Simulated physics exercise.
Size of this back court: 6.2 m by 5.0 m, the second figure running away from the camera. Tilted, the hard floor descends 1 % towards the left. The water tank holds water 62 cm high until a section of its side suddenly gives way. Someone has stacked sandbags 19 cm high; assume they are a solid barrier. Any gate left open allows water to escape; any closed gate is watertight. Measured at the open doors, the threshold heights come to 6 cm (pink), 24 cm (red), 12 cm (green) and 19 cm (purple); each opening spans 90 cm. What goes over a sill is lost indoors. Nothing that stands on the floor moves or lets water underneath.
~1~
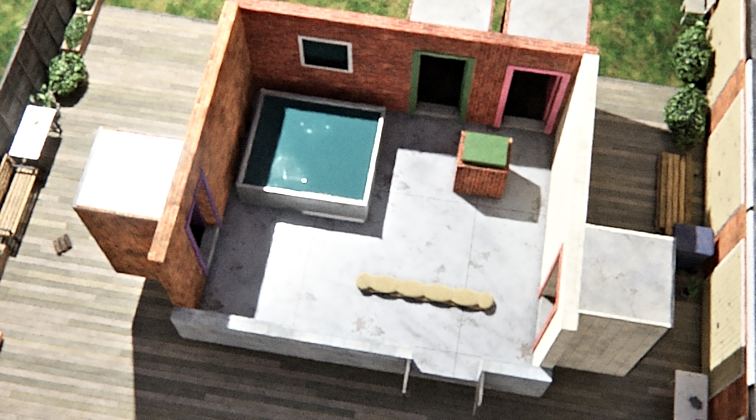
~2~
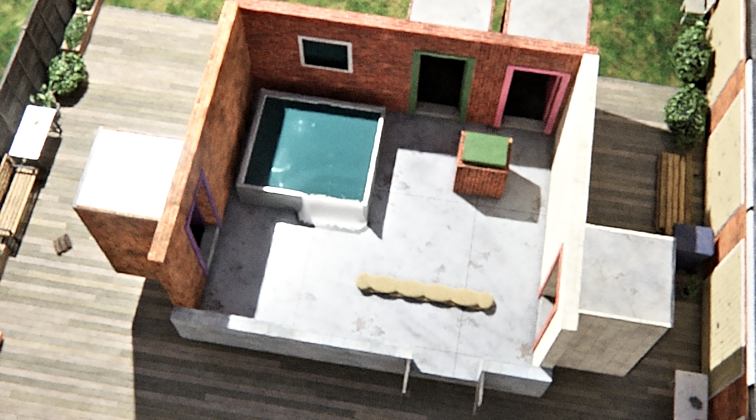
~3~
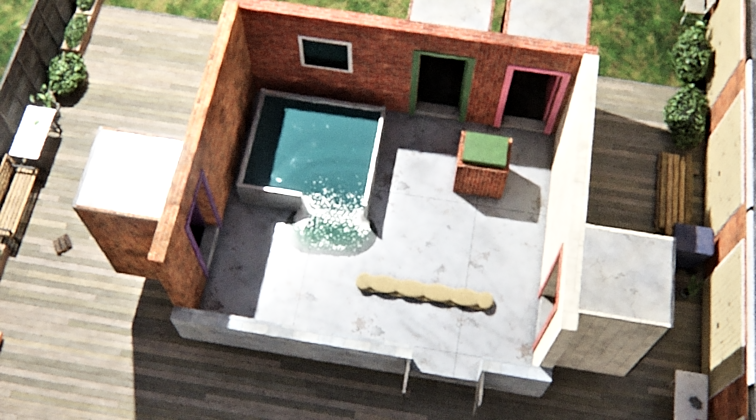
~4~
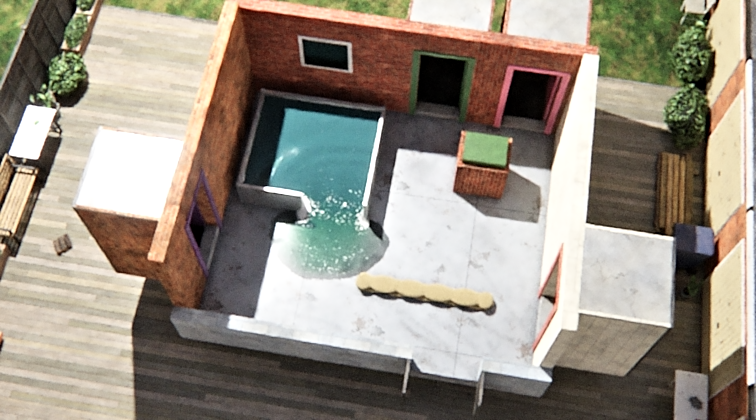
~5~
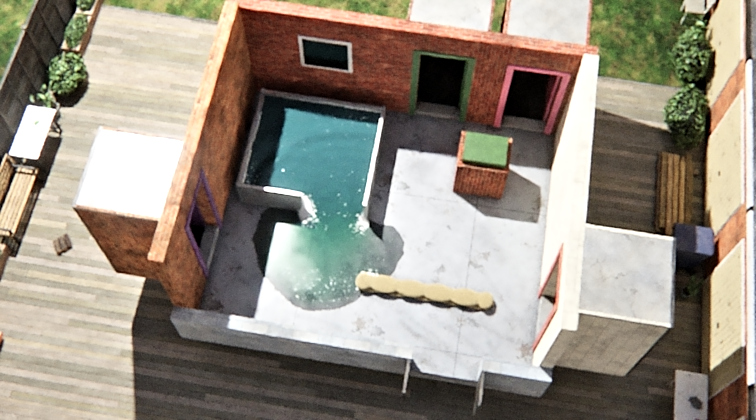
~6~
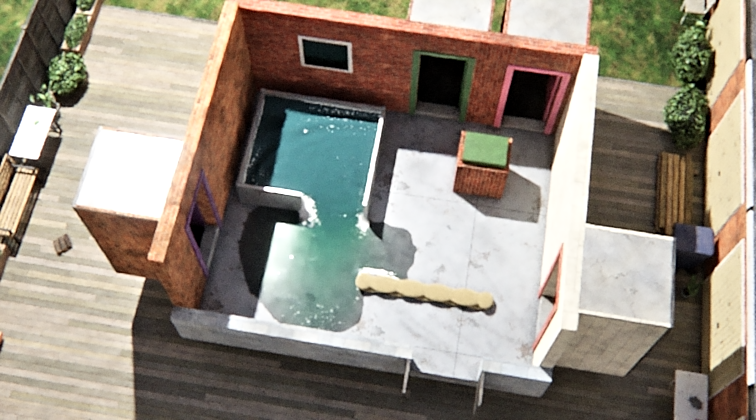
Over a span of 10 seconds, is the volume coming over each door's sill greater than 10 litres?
My prediction: The pink door lets in more than the limit. The red door lets in less than the limit. The green door lets in less than the limit. The purple door lets in less than the limit.
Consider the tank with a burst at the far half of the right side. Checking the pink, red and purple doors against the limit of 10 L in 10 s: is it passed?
Outcomes - pink: Exceeded, red: Not exceeded, purple: Not exceeded.
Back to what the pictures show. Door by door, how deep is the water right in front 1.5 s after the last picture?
You'd see pink at 0 cm, red at 1 cm, green at 0 cm and purple at 7 cm.
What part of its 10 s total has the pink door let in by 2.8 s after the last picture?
0 per cent, roughly.
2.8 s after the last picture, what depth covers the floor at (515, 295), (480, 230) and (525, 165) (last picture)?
Listed order: 9 / 2 / 0 cm.
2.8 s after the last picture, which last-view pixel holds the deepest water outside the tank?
You'll find it around (196, 322).
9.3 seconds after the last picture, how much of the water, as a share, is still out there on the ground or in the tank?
I'd put it at some 90 percent still there.
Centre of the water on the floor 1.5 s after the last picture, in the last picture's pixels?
Centre: Approx. (321, 219) px.
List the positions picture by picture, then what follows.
The first frame shows the water tank at (313, 148) is whole and still, 62 cm deep.
In the second frame, water pours out at (333, 208) and has run 0.7 m, to (300, 216); typically 8 cm deep outside, 62 cm at the water tank's back.
In the third frame, the front is at (294, 241), 0.9 m from the gap at (333, 210); 1.1 m2 of floor is under water; 62 cm left at the back of the water tank.
In the fourth frame, the front is at (303, 273), 1.3 m from the gap at (333, 210); 2.1 m2 of floor is under water; 62 cm left at the back of the water tank.
In the fifth frame, water pours out at (333, 210) and has run 1.9 m, to (300, 303); typically 6 cm deep outside, 61 cm at the water tank's back.
In the sixth frame, water pours out at (333, 210) and has run 2.4 m, to a hidden place; typically 5 cm deep outside, 55 cm at the water tank's back.
Then, 0.7 s after the last picture water covers 30 % of the floor and is deepest (35 cm) near (334, 334); pink door not reached, red door not reached, green door not reached, purple door 4 cm at the sill, 0 L in.
Then, 1.5 s after the last picture water covers 50 % of the floor and is deepest (36 cm) near (206, 323); pink door not reached, red door not reached, green door not reached, purple door 7 cm at the sill, 0 L in.
Then, 2.8 s after the last picture water covers 70 % of the floor and is deepest (30 cm) near (196, 322); pink door not reached, red door 16 cm at the sill, 0 L in, green door not reached, purple door 15 cm at the sill, 0 L in.
Then, 5.3 s after the last picture water covers 85 % of the floor and is deepest (24 cm) near (256, 99); pink door 12 cm at the sill, 9 L in, red door 14 cm at the sill, 0 L in, green door 3 cm at the sill, 0 L in, purple door 12 cm at the sill, 0 L in.
Then, 9.3 s after the last picture water covers 95 % of the floor and is deepest (14 cm) near (196, 322); pink door 11 cm at the sill, 81 L in, red door 9 cm at the sill, 0 L in, green door 12 cm at the sill, 2 L in, purple door 10 cm at the sill, 0 L in.
